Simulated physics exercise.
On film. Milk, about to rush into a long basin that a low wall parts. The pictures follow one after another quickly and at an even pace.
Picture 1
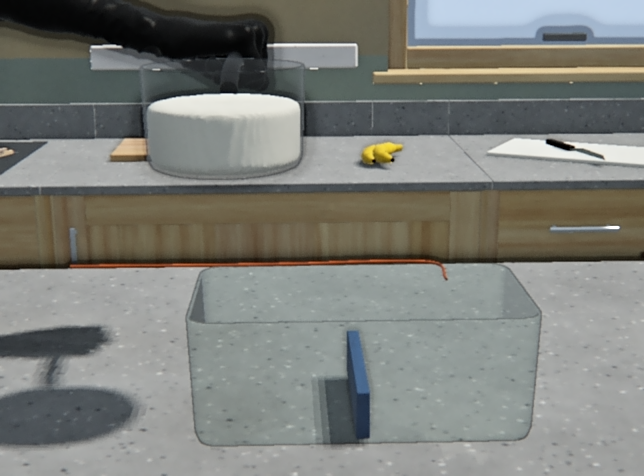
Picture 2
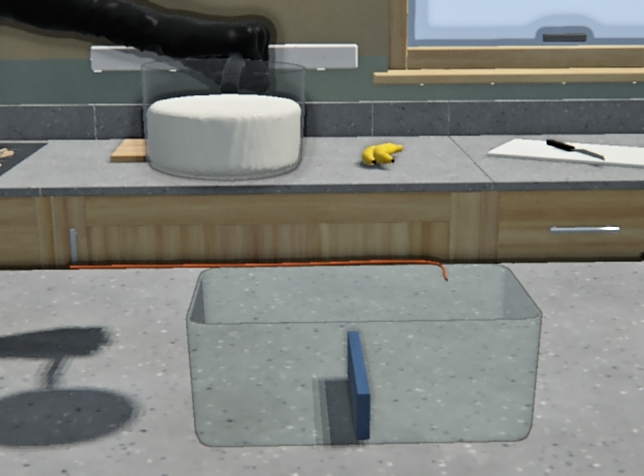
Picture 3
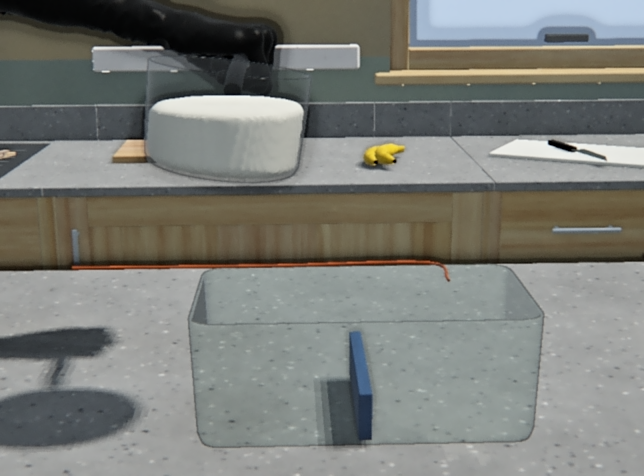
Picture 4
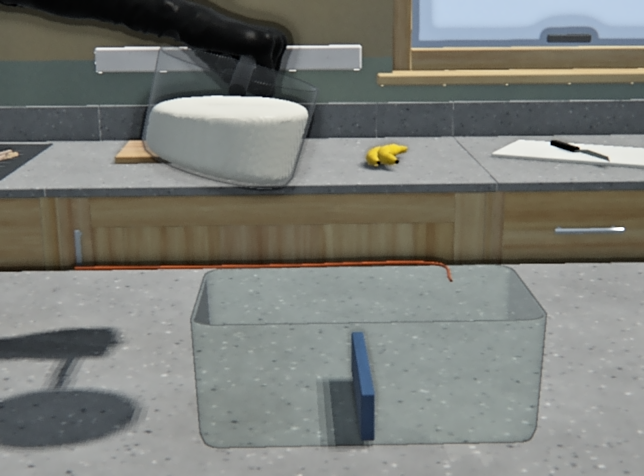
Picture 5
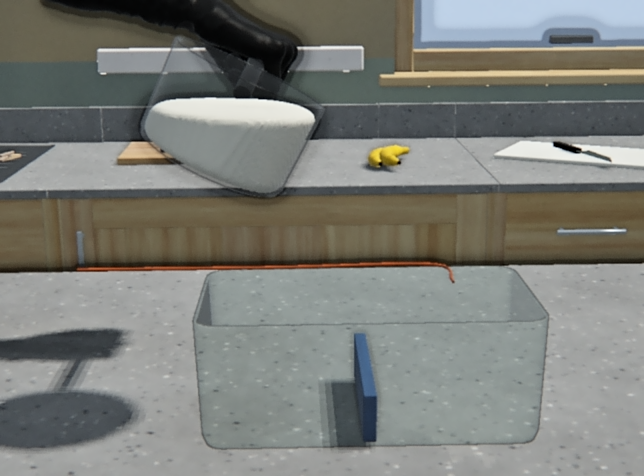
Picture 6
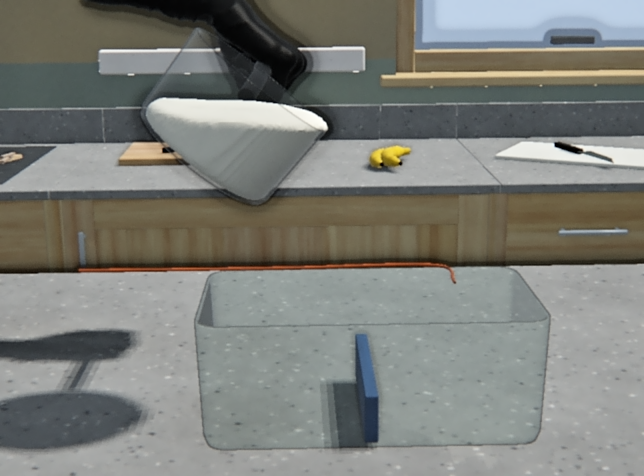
The video shows a black robotic arm holding a clear container of white liquid above a kitchen counter and tilting it steadily to the right, while a transparent rectangular basin with a low blue divider stays still in the foreground.
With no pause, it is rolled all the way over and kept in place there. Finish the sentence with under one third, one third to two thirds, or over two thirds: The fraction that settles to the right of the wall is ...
The fraction that settles to the right of the wall is one third to two thirds.
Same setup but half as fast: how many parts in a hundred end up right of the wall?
About 70 %.
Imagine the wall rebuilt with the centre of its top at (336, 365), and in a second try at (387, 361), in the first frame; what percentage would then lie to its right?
First try: Roughly 75 per cent; second try: 20 per cent.
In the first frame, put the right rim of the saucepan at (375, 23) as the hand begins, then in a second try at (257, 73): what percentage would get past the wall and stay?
About 85 per cent, then about 10 per cent.
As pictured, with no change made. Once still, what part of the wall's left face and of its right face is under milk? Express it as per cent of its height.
Once still, it is 30 % on the left and 40 % on the right.
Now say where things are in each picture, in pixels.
In the first picture, it leans 0°; its right rim is at (303, 67); the milk meets the walls at (149, 105) and (300, 103); the long basin's rim runs from (195, 295) to (523, 291); the wall's top is at (358, 361).
In the second picture, it leans 2°; its right rim is at (305, 71); the milk meets the walls at (149, 106) and (301, 104).
In the third picture, it leans 7°; its right rim is at (310, 79); the milk meets the walls at (151, 106) and (304, 106).
In the fourth picture, it leans 15°; its right rim is at (317, 92); the milk meets the walls at (153, 107) and (309, 108).
In the fifth picture, it leans 26°; its right rim is at (322, 111); the milk meets the walls at (152, 108) and (316, 112).
In the sixth picture, it leans 39°; its right rim is at (323, 132); the milk meets the walls at (149, 103) and (316, 116); 1 per cent is over the edge.
A moment on, the saucepan is tipped right over and 32 per cent is still to pour, 1 is left of the wall and 21 right of it.
Next, the saucepan is tipped right over and 5 per cent is still to pour, 31 is left of the wall and 54 right of it.
Then the saucepan is tipped right over and 0 per cent is still to pour, 44 is left of the wall and 53 right of it.
Later the saucepan is tipped right over and 0 per cent is still to pour, 45 is left of the wall and 54 right of it.
At rest 45 per cent lies left of the wall, 54 right of it and 2 outside.
